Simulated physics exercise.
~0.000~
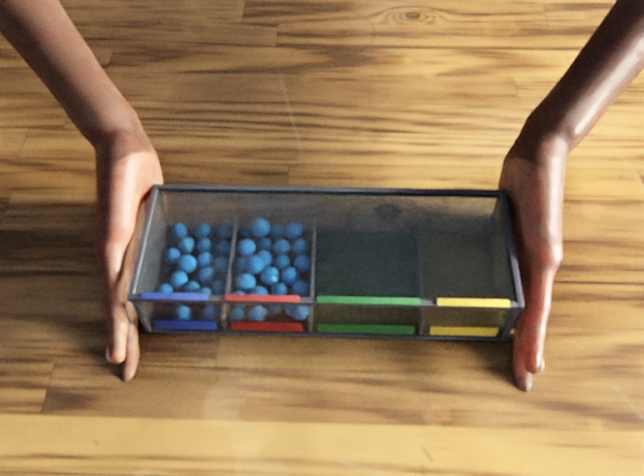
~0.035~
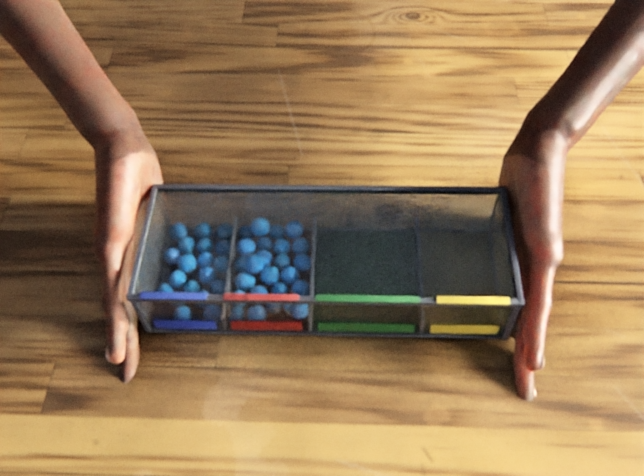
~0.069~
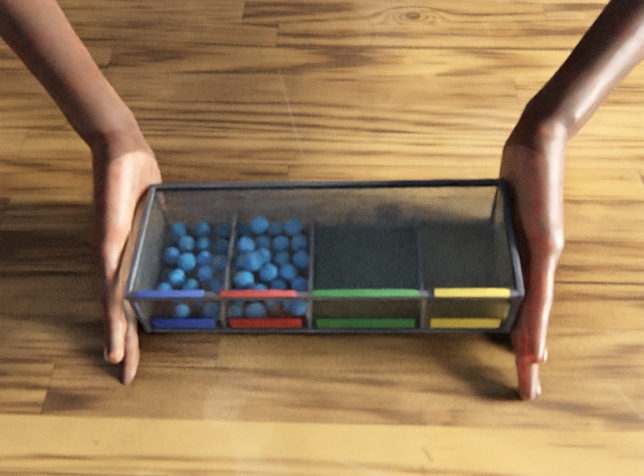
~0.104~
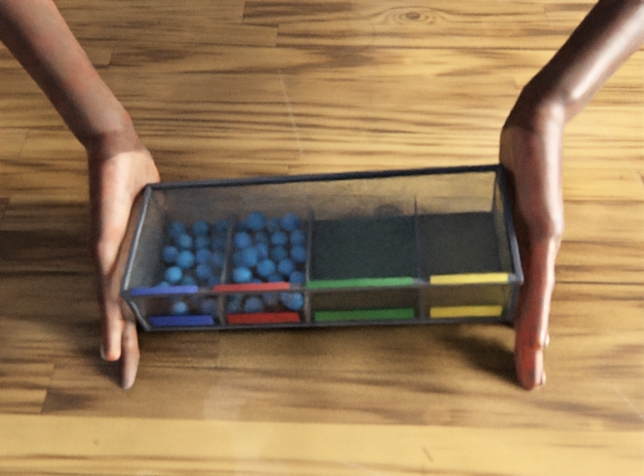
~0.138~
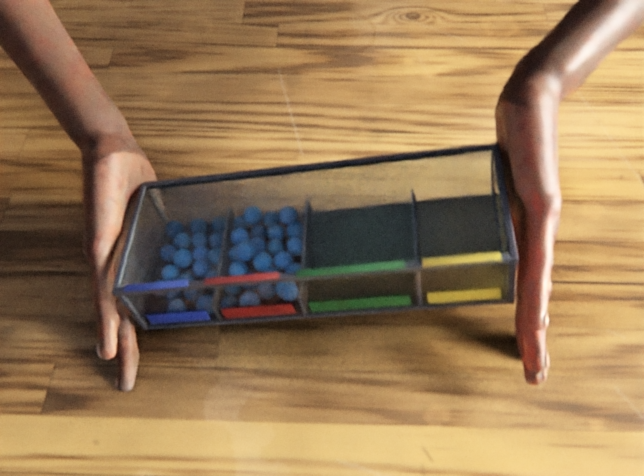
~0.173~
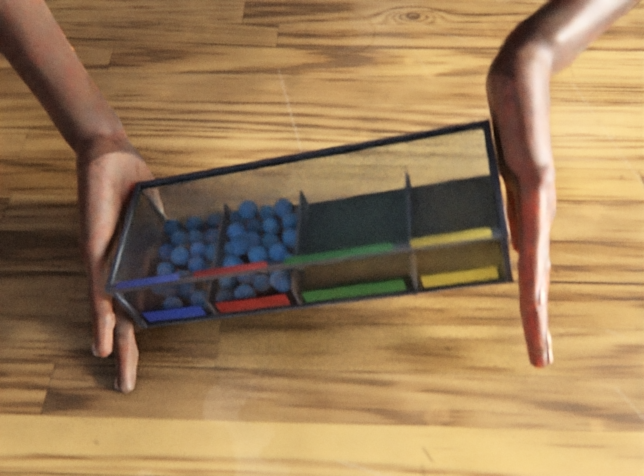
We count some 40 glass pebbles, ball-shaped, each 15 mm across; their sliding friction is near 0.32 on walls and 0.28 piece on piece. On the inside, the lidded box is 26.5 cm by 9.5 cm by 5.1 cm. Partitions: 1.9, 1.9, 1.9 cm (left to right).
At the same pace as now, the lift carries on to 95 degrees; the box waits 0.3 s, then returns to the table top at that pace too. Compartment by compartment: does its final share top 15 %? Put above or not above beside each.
My prediction: Red: It'll probably finish at or short of fifteen percent of the pieces. Blue: It'll probably finish past fifteen percent of the pieces. Green: It'll probably finish at or short of fifteen percent of the pieces. Yellow: It'll probably finish at or short of fifteen percent of the pieces.
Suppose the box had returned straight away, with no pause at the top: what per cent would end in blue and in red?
That would leave blue with 90 percent and red with 10 percent.
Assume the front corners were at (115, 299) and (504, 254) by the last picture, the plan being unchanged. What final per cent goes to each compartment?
Red = 5 %, blue = 95 %, green = 0 %, yellow = 0 %.
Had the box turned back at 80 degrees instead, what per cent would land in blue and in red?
Blue 75 %, red 25 %.
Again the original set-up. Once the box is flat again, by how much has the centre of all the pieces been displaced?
The balance point ends up some 3.5 centimetres from where it began.
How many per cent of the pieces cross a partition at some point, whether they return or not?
About 50 per cent.
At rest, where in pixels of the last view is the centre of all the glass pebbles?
Near (189, 259).
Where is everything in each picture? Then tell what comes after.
In the first frame, box tilt 0 degrees, front corners at (135, 295) and (517, 304); red 55 %, blue 45 %.
In the second frame, box tilt 1 degrees, front corners at (134, 295) and (517, 301).
In the third frame, box tilt 3 degrees, front corners at (131, 294) and (517, 293).
In the fourth frame, box tilt 6 degrees, front corners at (126, 292) and (515, 277), lowest corner left back.
In the fifth frame, box tilt 11 degrees, front corners at (119, 289) and (510, 256), lowest corner left back.
In the sixth frame, box tilt 16 degrees, front corners at (112, 287) and (501, 231), lowest corner left back; red 55 %, blue 45 %. The box's pace is about 140 degrees a second.
After 0.95 s, tilt 95 degrees; red 15 %, blue 85 %.
Then, at 1.47 s, tilt 52 degrees; red 10 %, blue 90 %.
After 2.05 s, tilt 0 degrees; red 5 %, blue 95 %.
By 2.6 s all is still; red 5 %, blue 95 %, green 0 %, yellow 0 %.
